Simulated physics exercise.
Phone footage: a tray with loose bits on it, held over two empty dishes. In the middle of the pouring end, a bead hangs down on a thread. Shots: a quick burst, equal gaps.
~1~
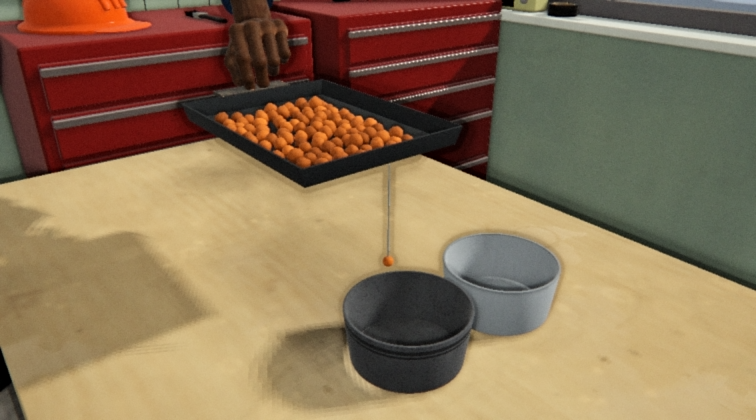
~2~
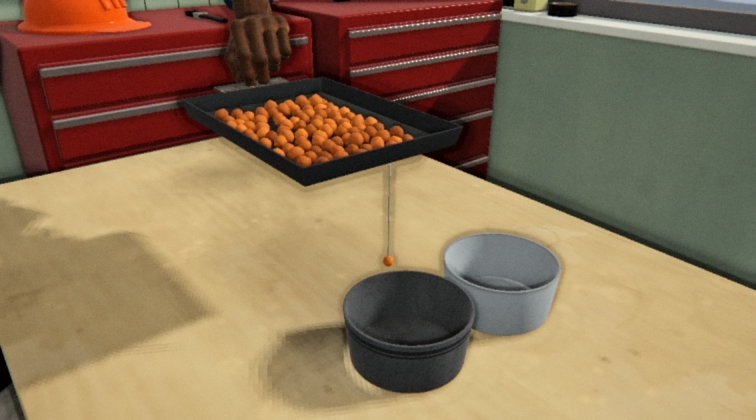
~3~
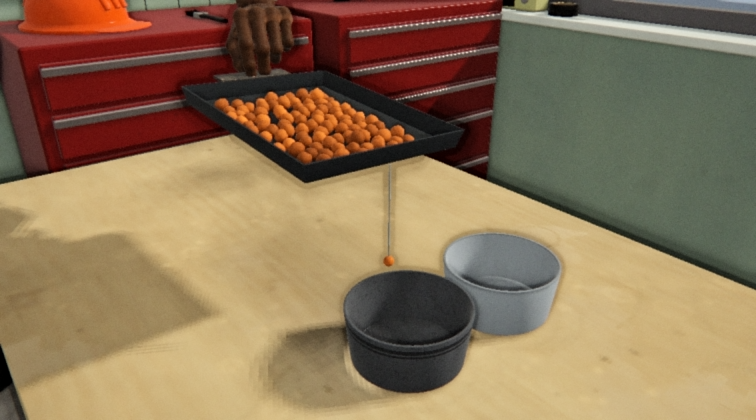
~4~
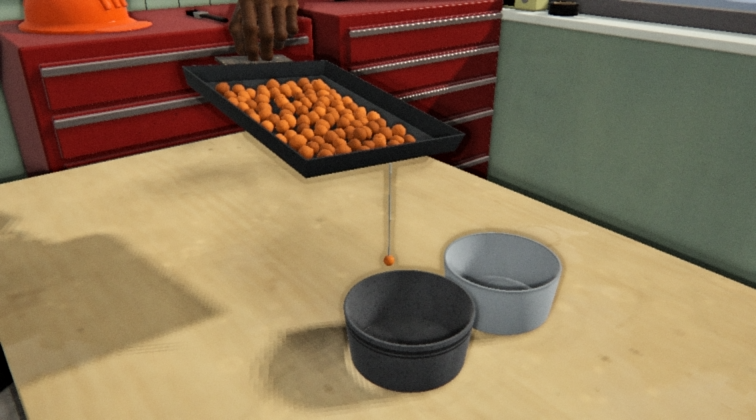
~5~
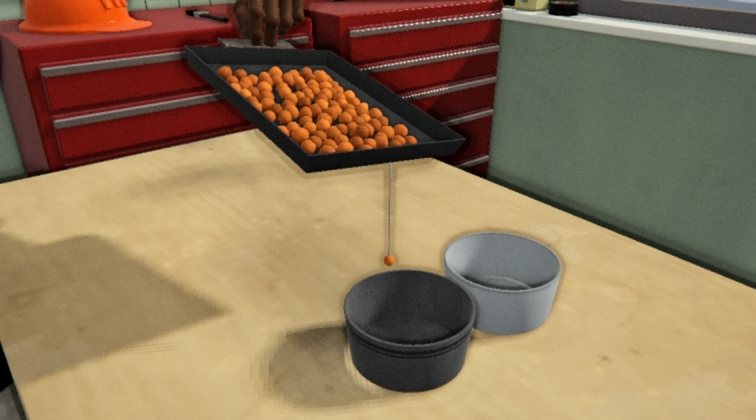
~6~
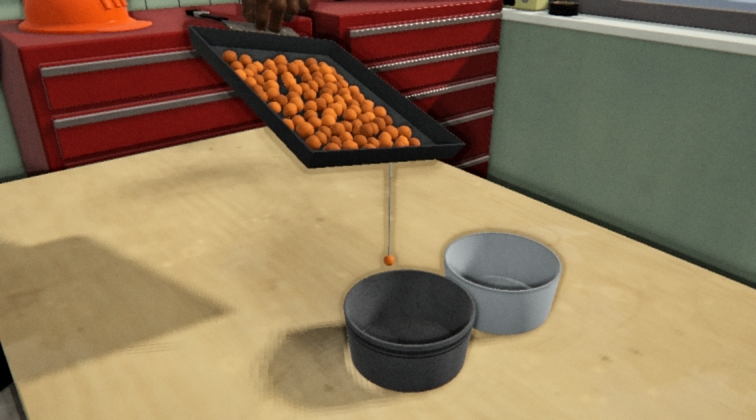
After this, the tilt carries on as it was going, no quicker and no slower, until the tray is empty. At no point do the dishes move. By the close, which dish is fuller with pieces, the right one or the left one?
The right one.
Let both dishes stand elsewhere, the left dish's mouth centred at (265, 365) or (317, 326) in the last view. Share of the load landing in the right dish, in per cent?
The first position comes out at 0 per cent, the other at 60 per cent.
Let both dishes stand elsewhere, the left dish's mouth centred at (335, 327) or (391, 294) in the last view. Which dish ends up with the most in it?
First right, then the right dish.
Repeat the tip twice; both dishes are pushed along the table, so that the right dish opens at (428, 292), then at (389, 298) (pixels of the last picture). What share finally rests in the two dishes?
Roughly 30 per cent the first time and 10 per cent the second.
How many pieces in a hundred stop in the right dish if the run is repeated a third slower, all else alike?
It would be around 40 per cent.
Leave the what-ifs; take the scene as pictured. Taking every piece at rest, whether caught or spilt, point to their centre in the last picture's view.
(470, 295).
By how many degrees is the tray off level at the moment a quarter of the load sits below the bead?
Roughly 110 degrees.
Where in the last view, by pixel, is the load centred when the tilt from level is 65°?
Near (402, 106).
Soon, tray tipped steeply; all on the tray.
A while on, tray tipped past a quarter turn; about two thirds on the tray; a stray few in the left dish; a small part in the right dish; a stray few outside both; about a quarter in the air.
Towards the end, tray tipped past a quarter turn; a small part in the left dish; about half in the right dish; about half outside both.
Finally, tray tipped past a quarter turn; a small part in the left dish; about half in the right dish; about half outside both.
